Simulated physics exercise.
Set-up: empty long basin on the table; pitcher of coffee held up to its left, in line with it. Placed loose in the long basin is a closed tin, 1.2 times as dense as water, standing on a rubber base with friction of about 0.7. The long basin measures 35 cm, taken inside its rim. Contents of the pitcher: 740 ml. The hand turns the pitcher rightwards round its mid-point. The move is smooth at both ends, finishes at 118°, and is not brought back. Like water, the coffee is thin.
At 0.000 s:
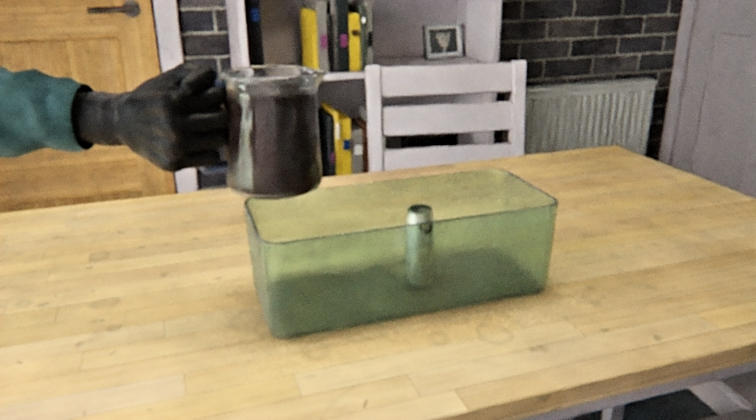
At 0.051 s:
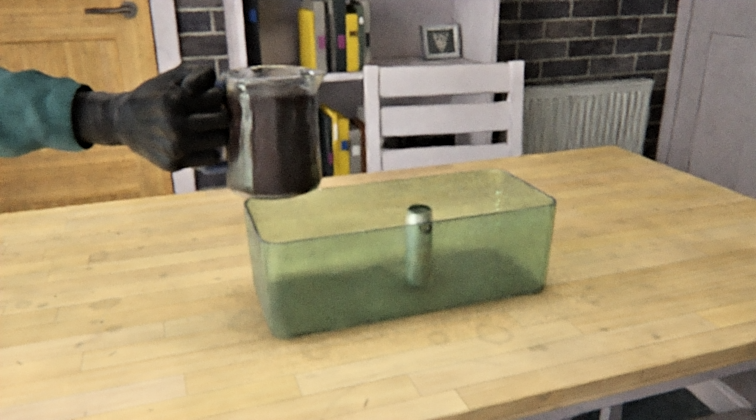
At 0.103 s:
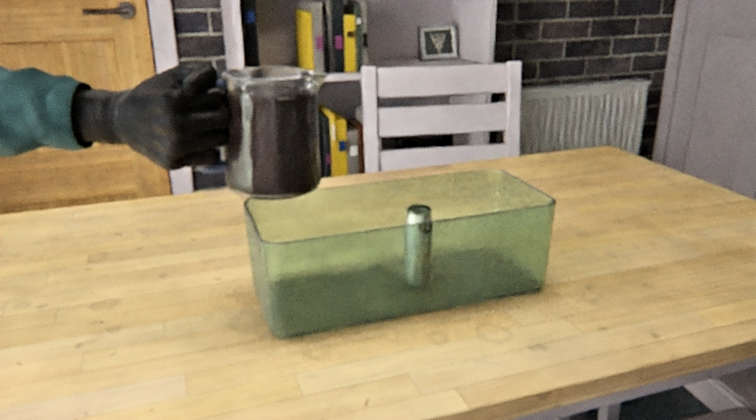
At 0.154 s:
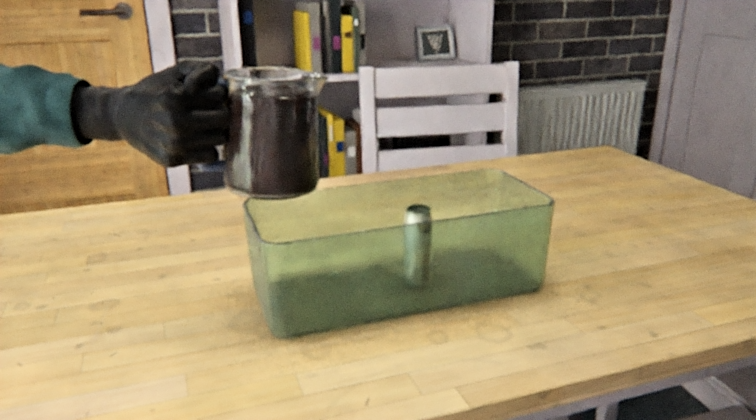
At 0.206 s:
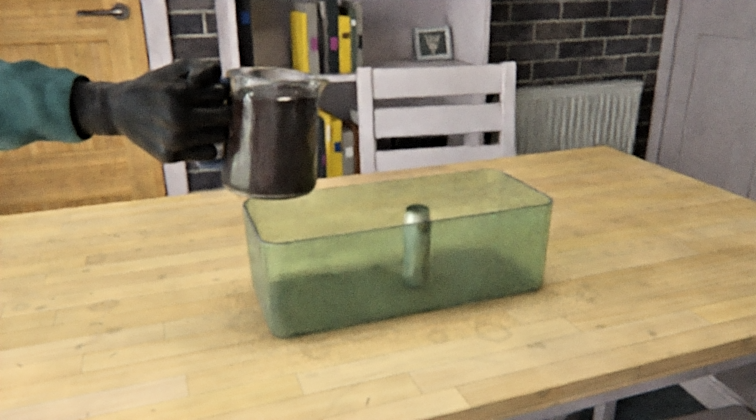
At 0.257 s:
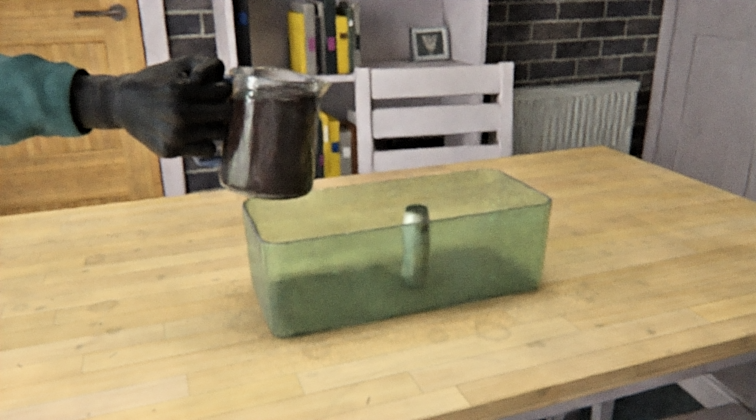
Gloved hand holding a glass pitcher of dark liquid, tilting it slightly rightwards above a green basin with a tin inside.
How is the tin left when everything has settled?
It will not come down.
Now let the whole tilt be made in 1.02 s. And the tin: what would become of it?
The tin stays on its base.
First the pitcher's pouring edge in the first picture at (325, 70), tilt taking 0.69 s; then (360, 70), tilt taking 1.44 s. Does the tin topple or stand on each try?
Trial 1 - tin stays standing; trial 2 - tin tips.
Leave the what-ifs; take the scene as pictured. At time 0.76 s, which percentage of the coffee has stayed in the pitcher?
84 %.
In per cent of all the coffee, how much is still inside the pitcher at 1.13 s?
Close to 28 percent of the whole amount.
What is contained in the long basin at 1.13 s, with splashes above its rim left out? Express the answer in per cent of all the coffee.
Some 62 percent of the total.
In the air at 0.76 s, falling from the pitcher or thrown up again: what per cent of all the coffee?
Some 10 % is the figure.
Then, 0.76 s in, the tilt is 64° and 85 per cent is still to pour; the tin stands where it began.
Then, 1.13 s in, the tilt is 105° and 27 per cent is still to pour; the tin stands where it began.
Then, 1.52 s in, the tilt is 118° and 0 per cent is still to pour; the tin stands where it began.
Then, 1.94 s in, the tilt is 118° and 0 per cent is still to pour; the tin stands where it began.
Finally, the tin stands where it began.
